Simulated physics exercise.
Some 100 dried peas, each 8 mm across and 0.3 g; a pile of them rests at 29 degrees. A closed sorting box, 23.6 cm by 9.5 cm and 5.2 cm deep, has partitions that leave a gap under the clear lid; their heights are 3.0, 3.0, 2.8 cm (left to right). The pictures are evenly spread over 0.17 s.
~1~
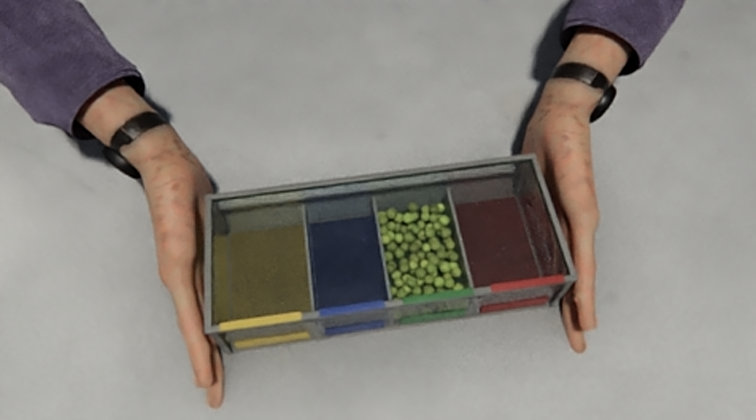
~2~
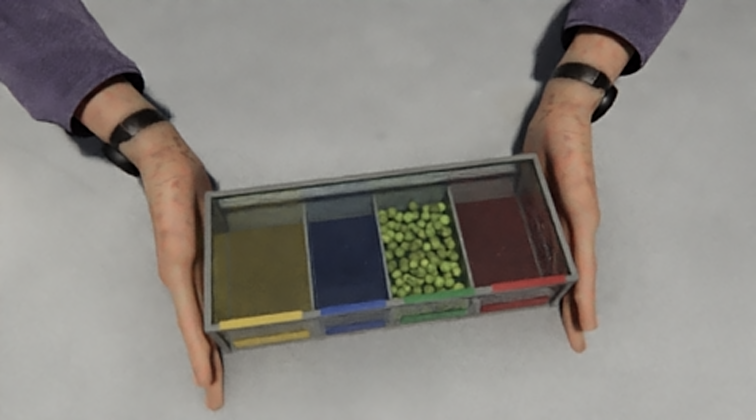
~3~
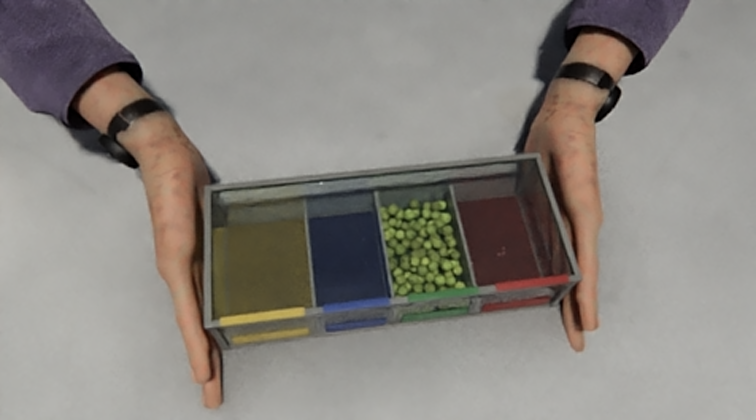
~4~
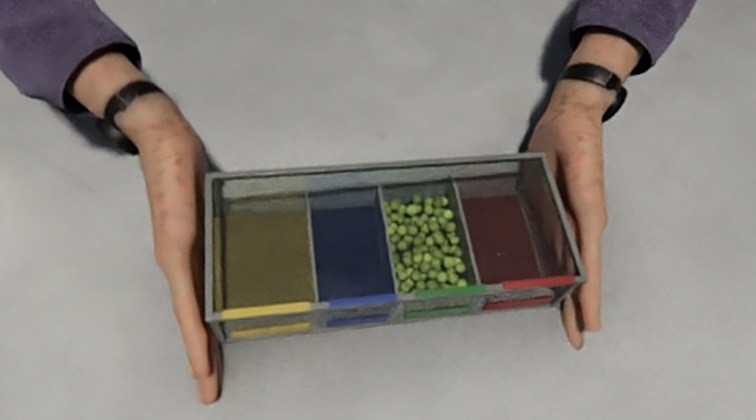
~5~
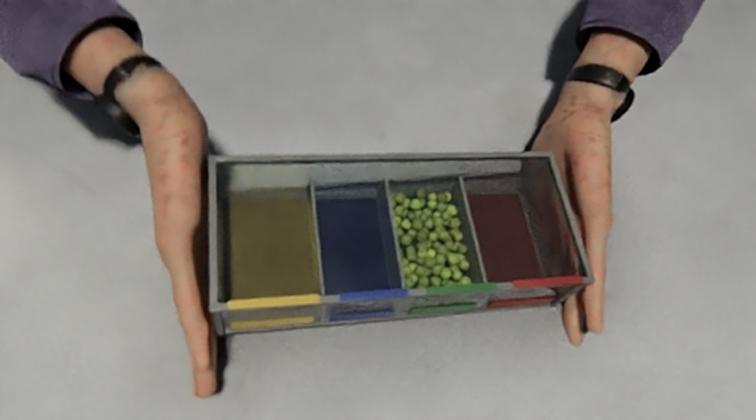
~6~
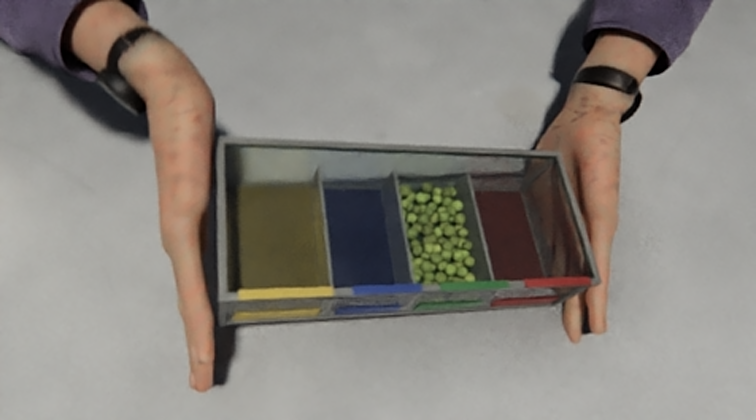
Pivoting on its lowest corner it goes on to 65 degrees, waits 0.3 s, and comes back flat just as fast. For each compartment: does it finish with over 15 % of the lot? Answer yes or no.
Red compartment: No; blue compartment: No; green compartment: Yes; yellow compartment: No.
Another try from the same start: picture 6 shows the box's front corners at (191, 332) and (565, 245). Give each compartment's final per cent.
Red 0, blue 0, green 100, yellow 0.
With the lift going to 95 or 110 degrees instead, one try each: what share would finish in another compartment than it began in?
Some 90 and 100 per cent.
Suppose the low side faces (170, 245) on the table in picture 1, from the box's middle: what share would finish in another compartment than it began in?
Some 5 per cent.
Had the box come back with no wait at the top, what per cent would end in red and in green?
In that case red 5; green 95.
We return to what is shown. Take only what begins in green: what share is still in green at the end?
Roughly 100 per cent.
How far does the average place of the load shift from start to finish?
About 1.5 cm.
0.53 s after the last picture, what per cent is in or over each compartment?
Red 5; blue 0; green 95; yellow 0.
Then, 0.53 s after the last picture, tilt 65 degrees; red 5 %, green 95 %.
Then, 0.89 s after the last picture, tilt 38 degrees; red 5 %, green 95 %.
Then, 1.34 s after the last picture, tilt 0 degrees; red 5 %, green 95 %.
In the end, red 5 %, blue 0 %, green 95 %, yellow 0 %.
